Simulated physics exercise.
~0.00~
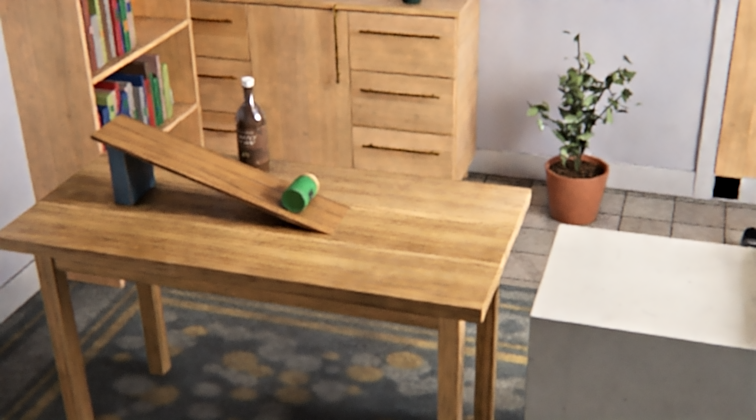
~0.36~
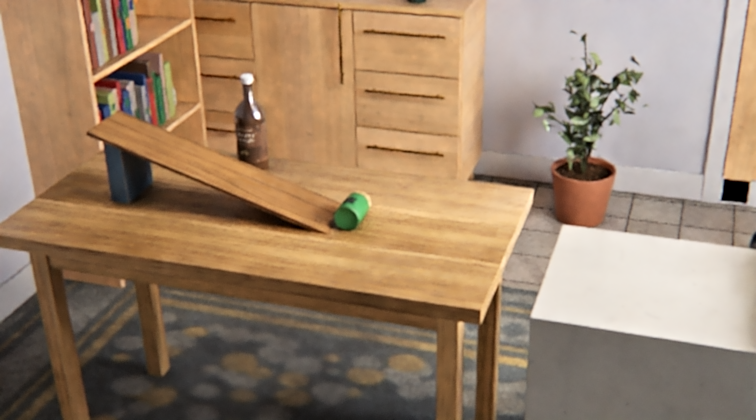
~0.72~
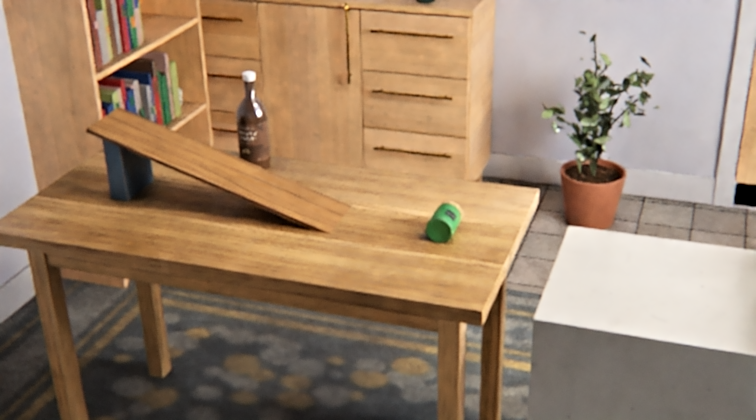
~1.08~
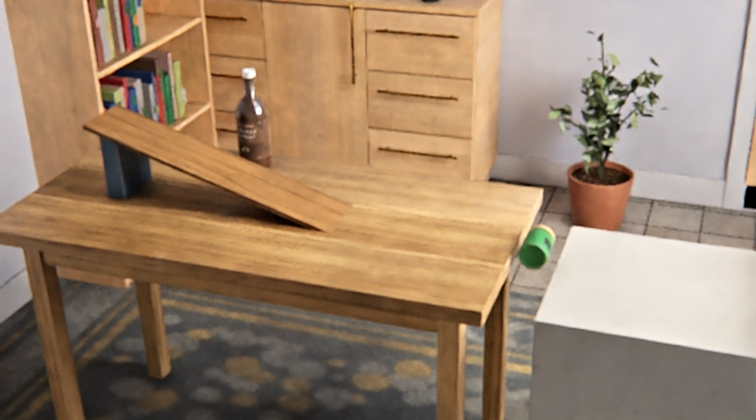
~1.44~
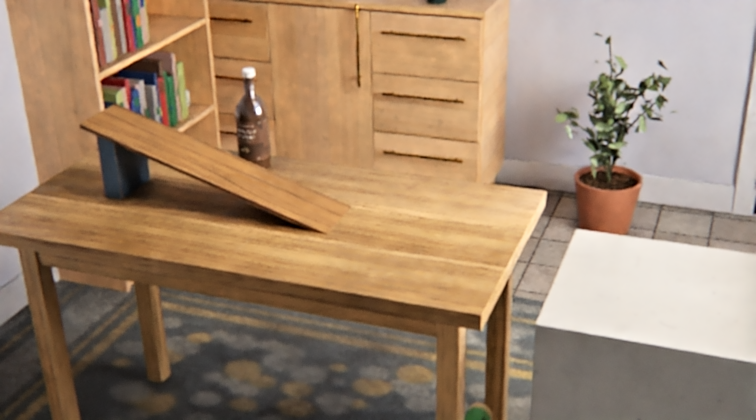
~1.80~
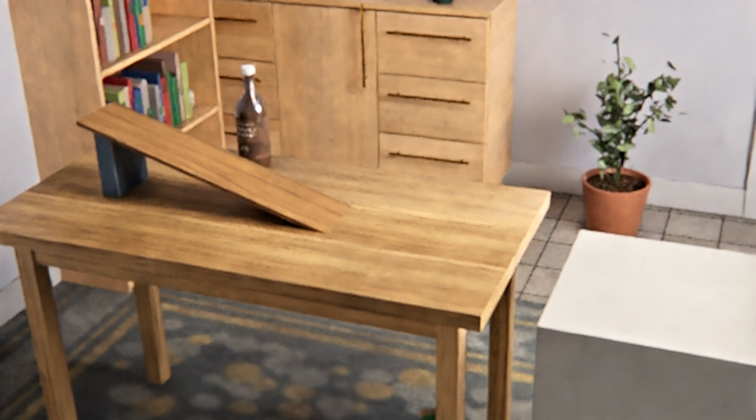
On a wooden table with a sloping board and a brown bottle, a green jar rolls down the ramp and rightward across the tabletop, goes over the right edge, and drops into the gap before a lower white block, ending almost out of sight while the bottle stays standing.
